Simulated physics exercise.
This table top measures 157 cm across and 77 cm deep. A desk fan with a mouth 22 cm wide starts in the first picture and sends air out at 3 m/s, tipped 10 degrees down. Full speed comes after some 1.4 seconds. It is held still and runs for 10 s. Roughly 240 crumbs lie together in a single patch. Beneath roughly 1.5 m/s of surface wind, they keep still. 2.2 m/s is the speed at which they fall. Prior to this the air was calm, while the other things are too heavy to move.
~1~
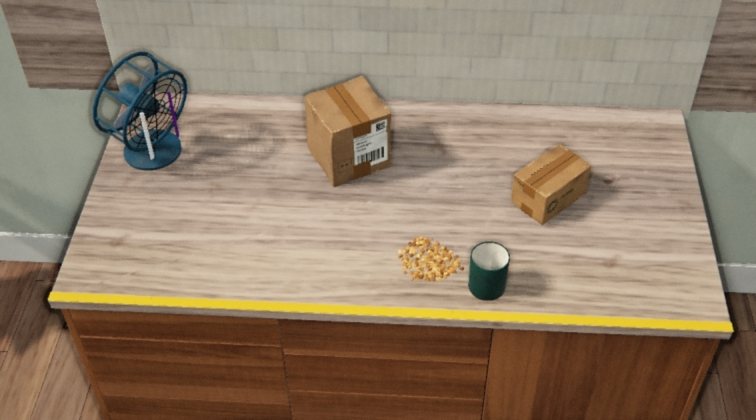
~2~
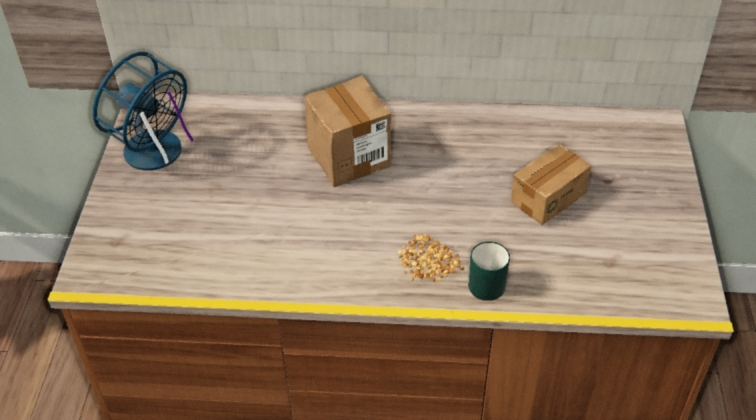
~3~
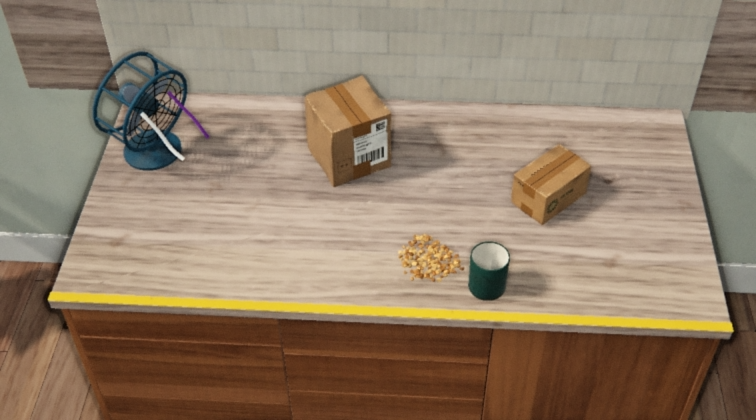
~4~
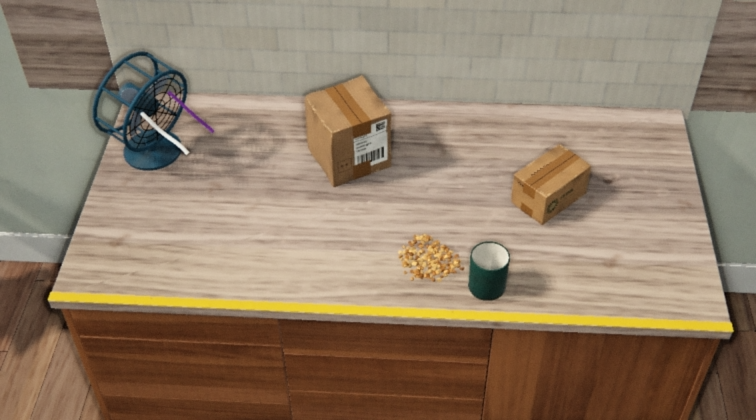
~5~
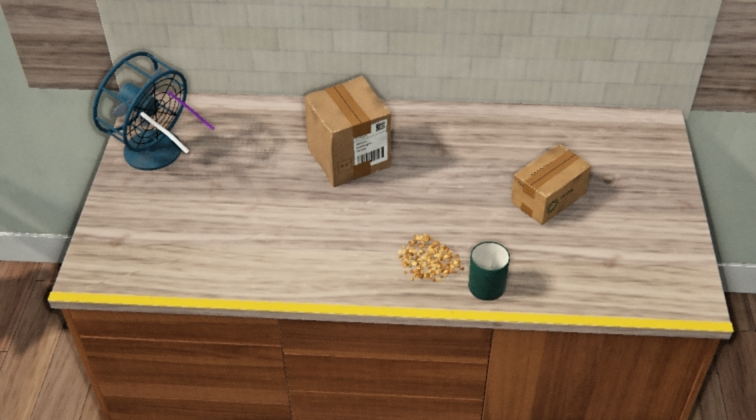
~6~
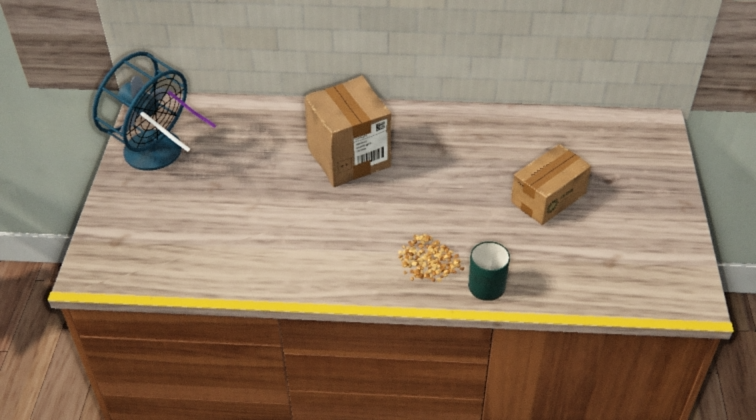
Ribbons on a blue desk fan lifting and streaming rightward, while crumbs, green mug and two cardboard boxes stay still.
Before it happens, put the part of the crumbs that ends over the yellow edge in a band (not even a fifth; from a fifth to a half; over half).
By then from a fifth to a half are over the yellow edge.
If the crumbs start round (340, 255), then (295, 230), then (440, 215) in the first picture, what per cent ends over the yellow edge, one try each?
100 %, 100 %, 0 %.
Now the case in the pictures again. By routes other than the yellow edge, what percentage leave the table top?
60 %.
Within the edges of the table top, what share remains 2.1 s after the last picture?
It should be roughly 15 % by then.
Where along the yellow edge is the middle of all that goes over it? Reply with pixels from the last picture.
I'd say roughly (485, 321).
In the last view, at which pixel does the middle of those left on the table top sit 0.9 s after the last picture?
(601, 271), roughly.
Then, 0.9 s after the last picture the count stands so, 33 % are over the yellow edge; the middle of those still in play is near (704, 267).
Then, 2.1 s after the last picture the count stands so, 34 % are over the yellow edge.
Then, 4.4 s after the last picture the count stands so, 34 % are over the yellow edge.
Then, 8.9 s after the last picture, at the end, 35 % are over the yellow edge.
